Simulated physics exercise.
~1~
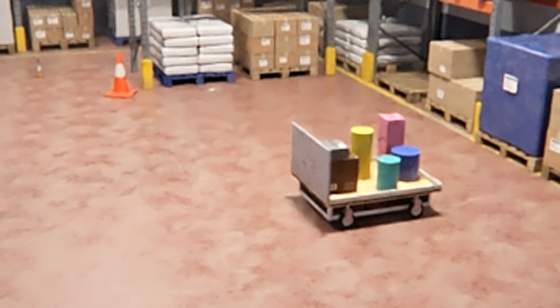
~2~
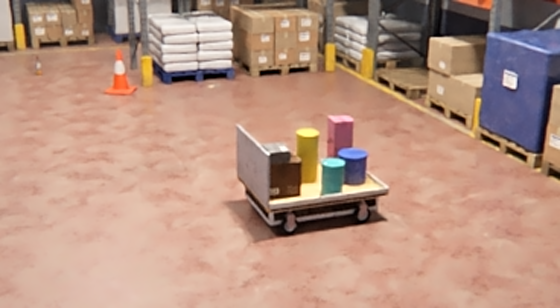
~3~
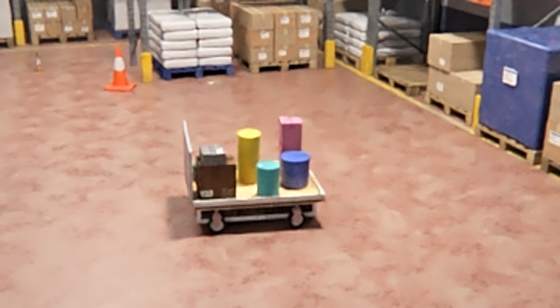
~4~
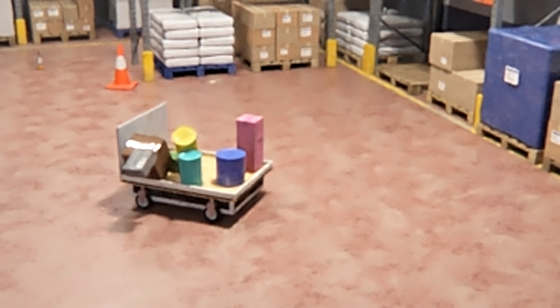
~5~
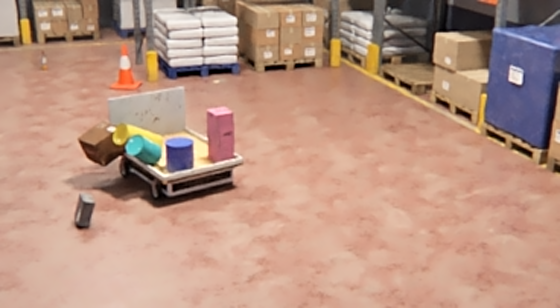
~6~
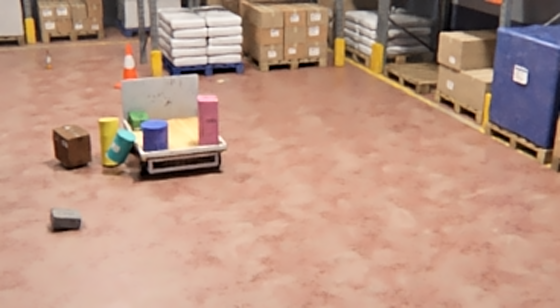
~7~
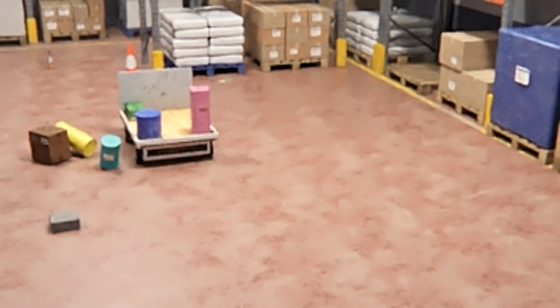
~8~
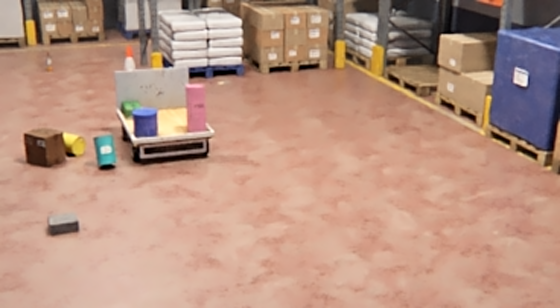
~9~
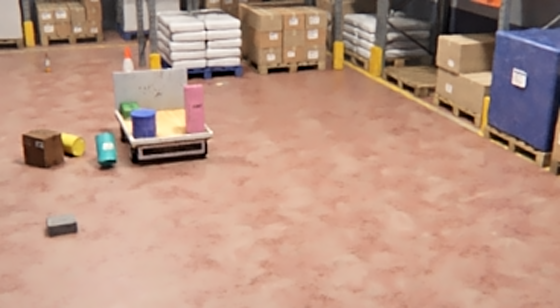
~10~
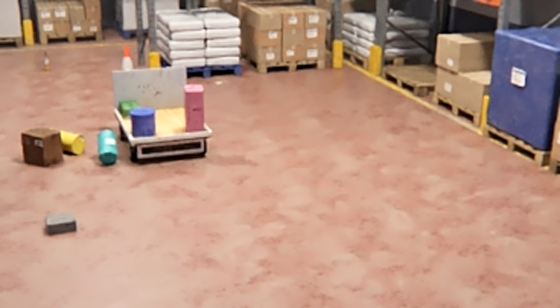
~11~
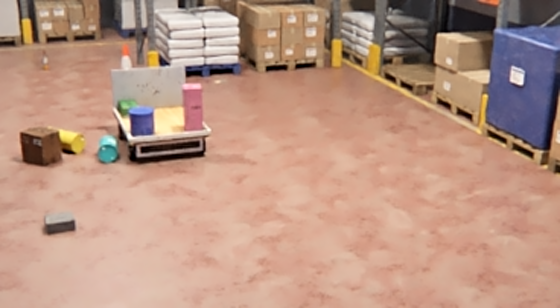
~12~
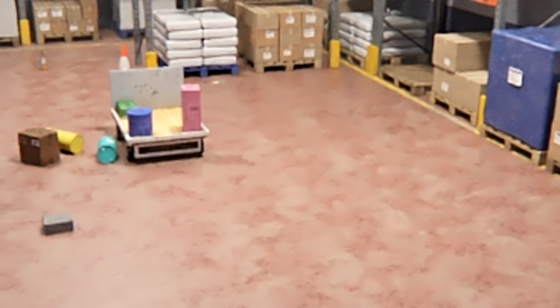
Flat cart crossing a warehouse floor leftward and turning away, spilling grey and brown boxes and yellow and turquoise canisters, then stopping.
